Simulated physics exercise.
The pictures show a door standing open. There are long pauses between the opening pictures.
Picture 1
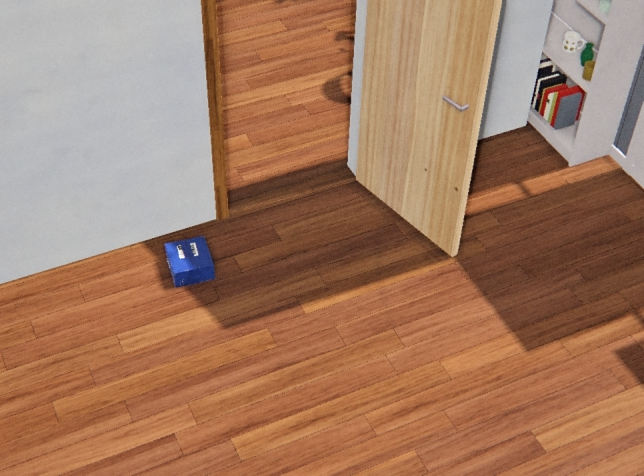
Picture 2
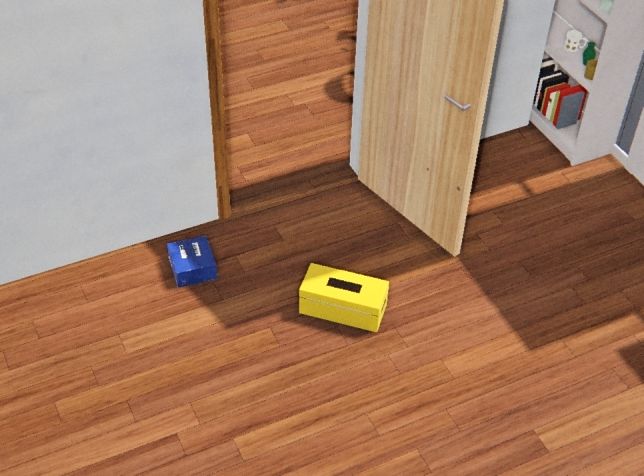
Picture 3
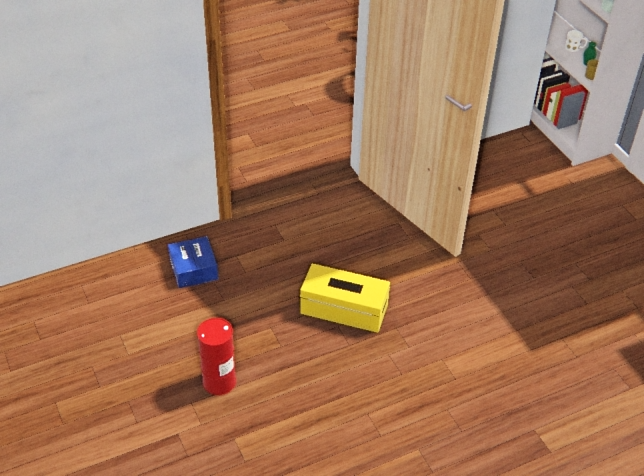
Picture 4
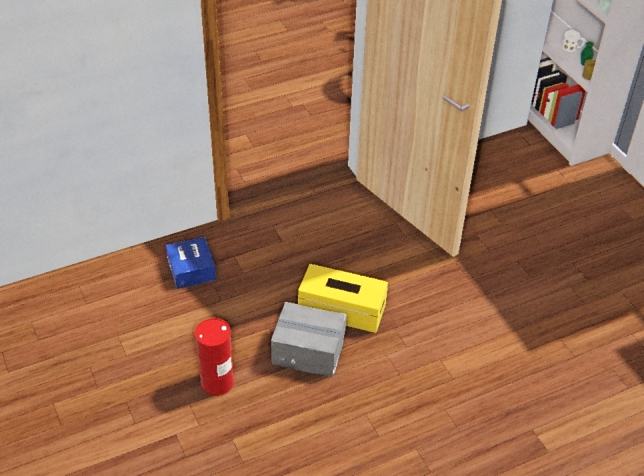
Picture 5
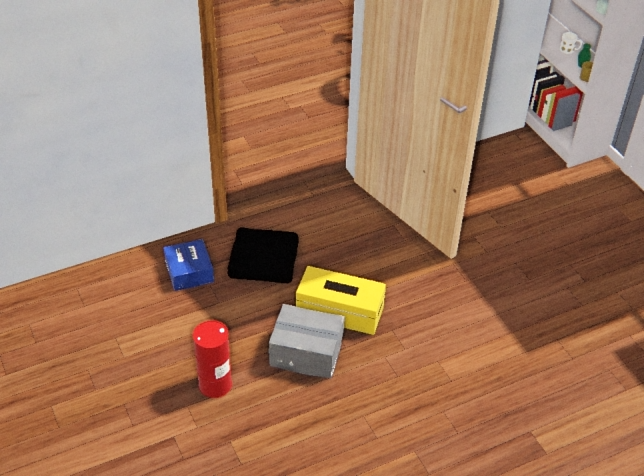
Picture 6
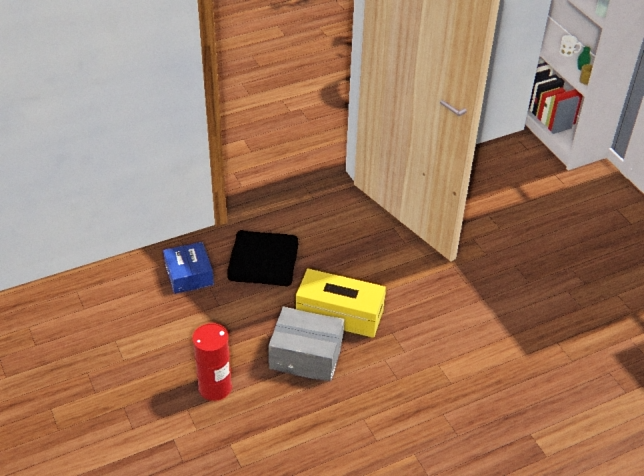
A yellow toolbox, red canister, grey box and black cushion appear in turn near an open door.
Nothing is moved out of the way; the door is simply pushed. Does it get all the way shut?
In the end the door reaches the frame.
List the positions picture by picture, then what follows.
The first picture shows door wide open and still.
The second picture shows door wide open and still; blue parcel (192, 261).
The third picture shows door wide open and still; yellow toolbox (345, 298).
The fourth picture shows door wide open and still; red canister (215, 358); blue parcel (191, 263).
The fifth picture shows door wide open and still; grey box (307, 341); yellow toolbox (341, 300).
The sixth picture shows door wide open and still; black cushion (264, 258); red canister (213, 363).
Then, 0.90 s on from there, open by 75°.
Then, 1.60 s on from there, open by 33°; black cushion shifted a little near (247, 253).
Then, 1.70 s on from there, open by 27°; black cushion shifted a little near (235, 251); blue parcel shifted a little.
Then, 2.00 s on from there, open by 11°; black cushion shifted about its own width near (211, 245); blue parcel shifted a little.
In the end, open by 0°; moved from the start, black cushion and blue parcel; the other 3 unmoved. At the end, from the last picture's camera, black cushion near (208, 244).
